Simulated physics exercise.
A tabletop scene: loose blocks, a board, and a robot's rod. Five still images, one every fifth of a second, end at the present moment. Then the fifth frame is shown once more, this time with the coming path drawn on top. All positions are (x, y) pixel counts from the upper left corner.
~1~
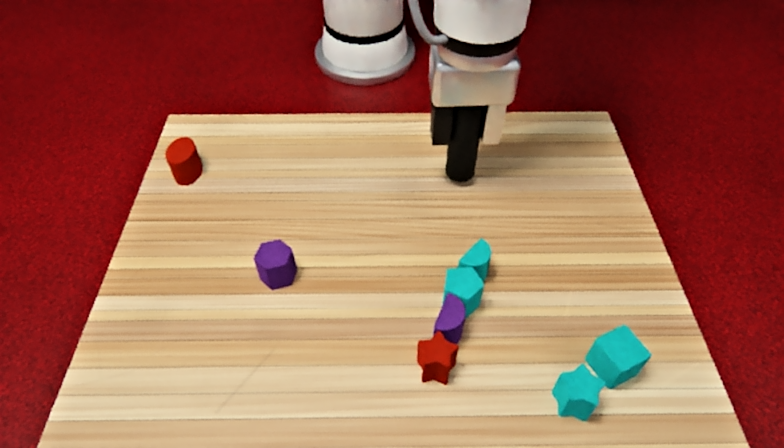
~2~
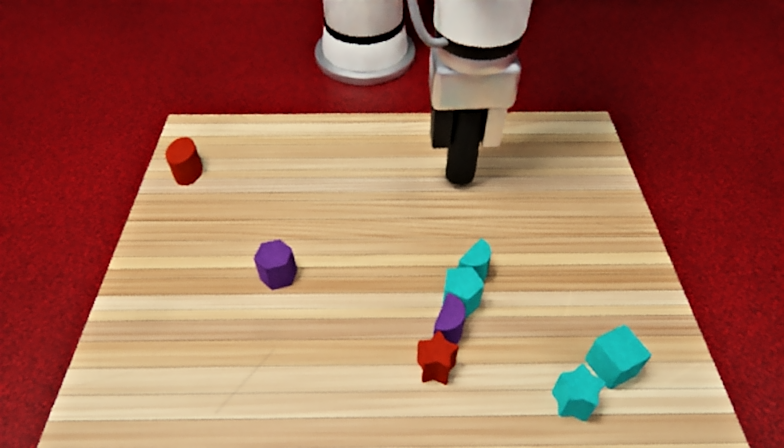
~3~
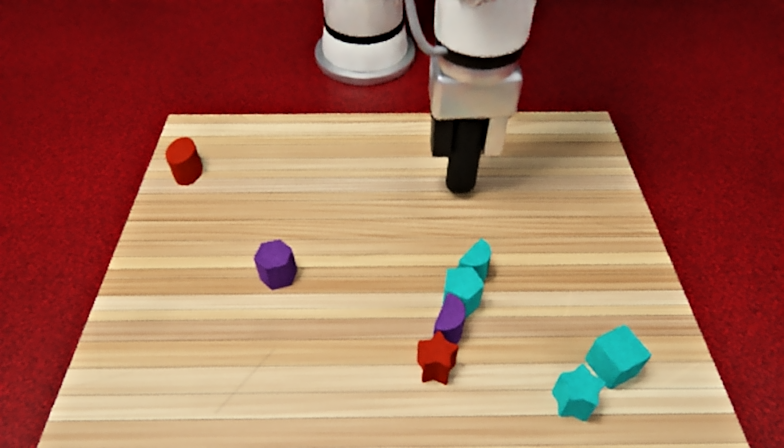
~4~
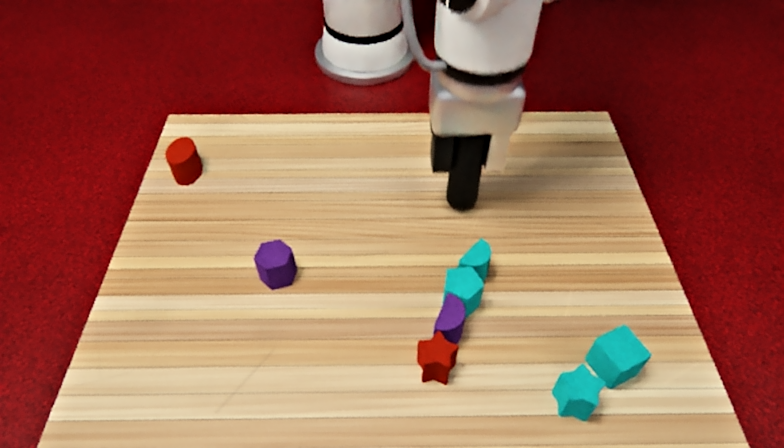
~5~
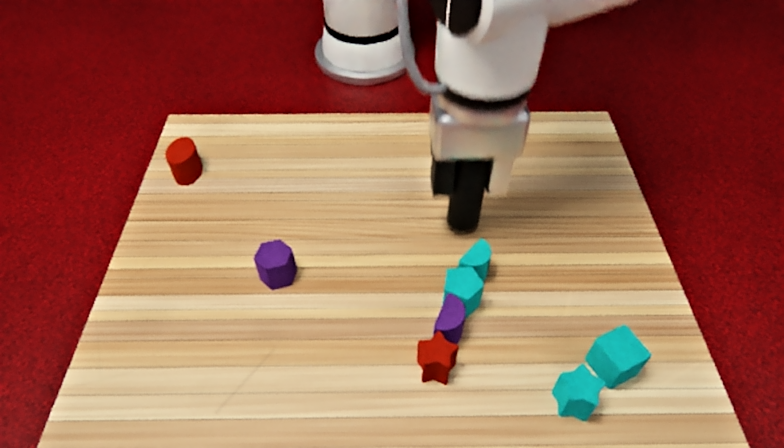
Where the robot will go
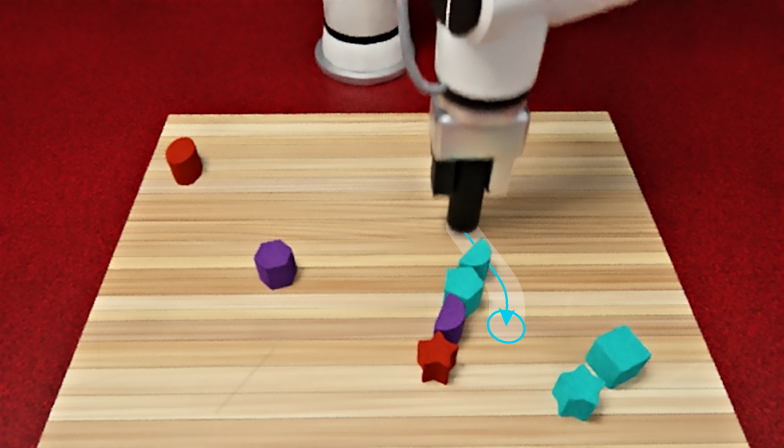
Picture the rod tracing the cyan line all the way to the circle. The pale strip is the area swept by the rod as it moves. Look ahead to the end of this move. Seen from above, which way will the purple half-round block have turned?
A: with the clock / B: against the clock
B.
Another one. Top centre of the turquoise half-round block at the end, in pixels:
If I read the scene right, the answer is (484, 292).
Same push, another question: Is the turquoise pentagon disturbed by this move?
At the end of the path, the turquoise pentagon has moved off its old spot.
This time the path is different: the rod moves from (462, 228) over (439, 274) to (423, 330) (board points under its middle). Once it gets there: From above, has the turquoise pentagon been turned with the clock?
I'd say no.
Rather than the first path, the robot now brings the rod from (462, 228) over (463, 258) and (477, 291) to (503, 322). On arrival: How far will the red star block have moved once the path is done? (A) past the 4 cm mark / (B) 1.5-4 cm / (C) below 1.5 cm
I'll go with C - below 1.5 cm.
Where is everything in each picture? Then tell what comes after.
In the first picture, rod's lower end (460, 172); red star block (438, 349); purple half-round block (451, 313); turquoise pentagon (463, 281); turquoise half-round block (478, 254).
In the second picture, rod (460, 175); blocks still.
In the third picture, rod (460, 184); blocks still.
In the fourth picture, rod (461, 199); blocks still.
In the fifth picture, rod (463, 221); red star block (438, 349); purple half-round block (451, 313); turquoise pentagon (463, 281); turquoise half-round block (478, 254).
Drawn move, from (462, 228) by way of (483, 256) and (504, 288) to (506, 326).
The first path, step by step. One third of the way, rod (485, 251); red star block (437, 355); purple half-round block (447, 317); turquoise pentagon (459, 287); turquoise half-round block (481, 263), turned 15° clockwise.
Two thirds of the way, rod (506, 282); red star block (436, 357); purple half-round block (445, 319); turquoise pentagon (457, 289); turquoise half-round block (488, 279), turned 110° clockwise.
At the end, rod (508, 320); red star block (436, 360); purple half-round block (440, 321), turned 20° anticlockwise; turquoise pentagon (452, 290), turned 20° clockwise; turquoise half-round block (484, 292), turned 150° clockwise.
